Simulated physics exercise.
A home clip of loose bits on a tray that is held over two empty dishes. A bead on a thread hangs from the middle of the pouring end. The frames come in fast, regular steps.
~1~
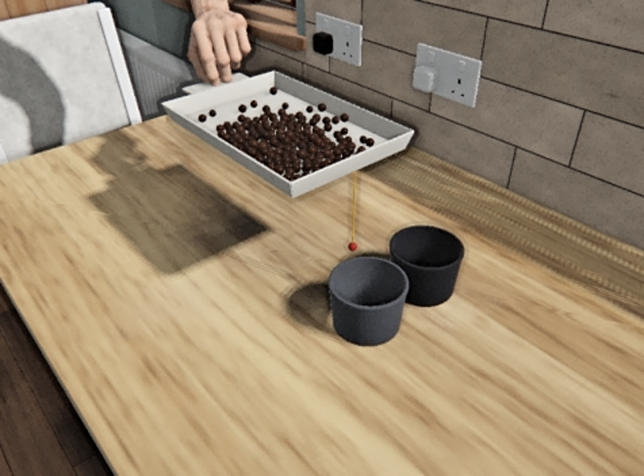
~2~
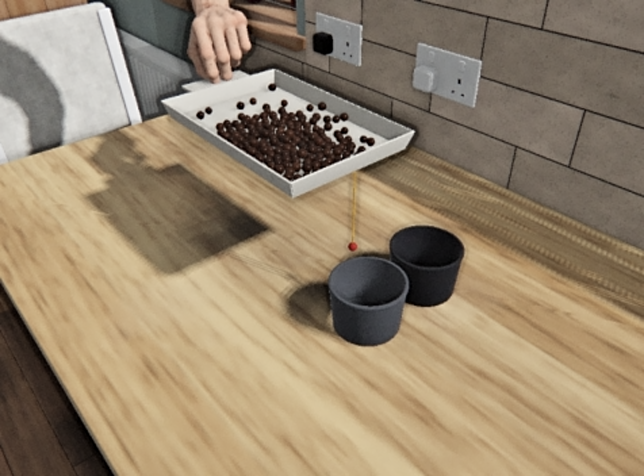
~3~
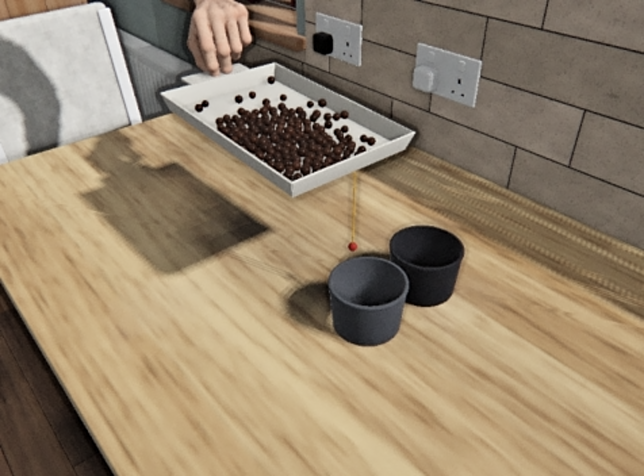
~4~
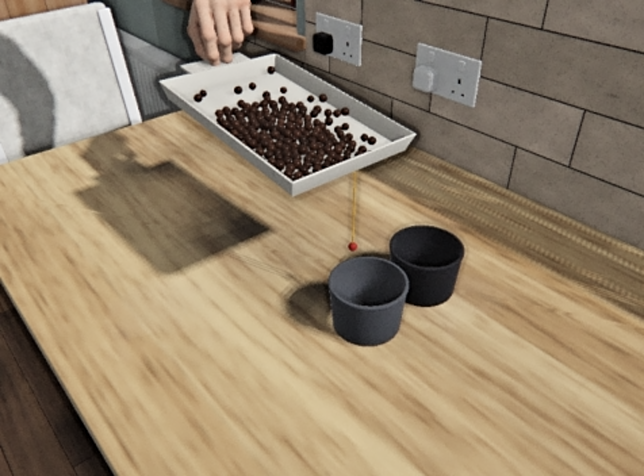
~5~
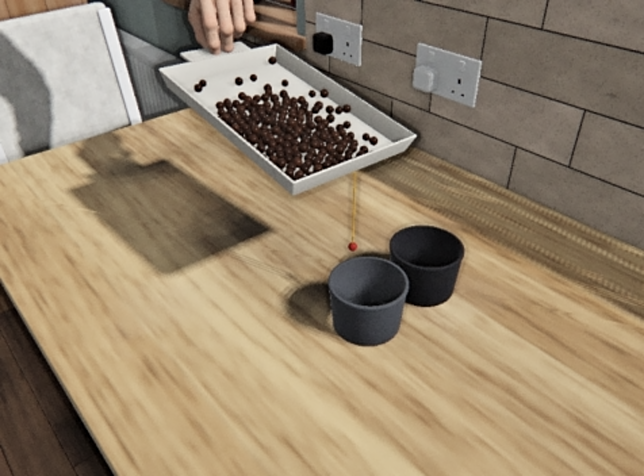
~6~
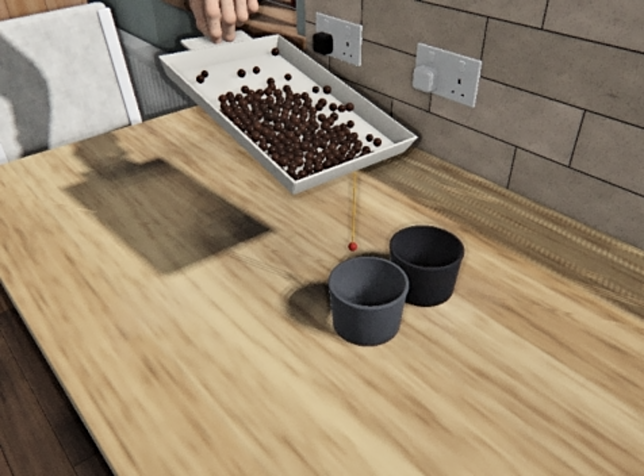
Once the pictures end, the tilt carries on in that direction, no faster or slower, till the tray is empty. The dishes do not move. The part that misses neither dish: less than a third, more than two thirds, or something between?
In the dishes lies over two thirds of it.
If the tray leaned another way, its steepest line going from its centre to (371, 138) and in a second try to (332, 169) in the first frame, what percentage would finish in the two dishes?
Roughly 60 per cent, and 50 per cent.
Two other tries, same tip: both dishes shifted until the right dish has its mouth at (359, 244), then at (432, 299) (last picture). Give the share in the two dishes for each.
The first gives 0 %, the second 0 %.
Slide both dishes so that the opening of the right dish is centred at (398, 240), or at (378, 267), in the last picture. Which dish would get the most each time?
First the right-hand dish, then the right one.
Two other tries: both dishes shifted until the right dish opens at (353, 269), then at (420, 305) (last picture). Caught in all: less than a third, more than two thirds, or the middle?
First under a third, then below one third.
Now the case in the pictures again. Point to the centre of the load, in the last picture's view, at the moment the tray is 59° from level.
Close to (365, 147).
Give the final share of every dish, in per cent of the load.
The left dish has 30 per cent, the right dish has 60.
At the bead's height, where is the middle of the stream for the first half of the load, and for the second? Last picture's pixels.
Early half (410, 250), late half (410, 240).
Soon, tray tipped steeply; most on the tray; a stray few in the left dish; a stray few in the right dish; a stray few outside both; a small part in the air.
A while on, tray tipped right over; a stray few on the tray; about a third in the left dish; about half in the right dish; a small part outside both; a small part in the air.
Towards the end, tray tipped past a quarter turn; about a third in the left dish; about half in the right dish; a small part outside both.
Finally, tray tipped past a quarter turn; about a third in the left dish; about half in the right dish; a small part outside both.
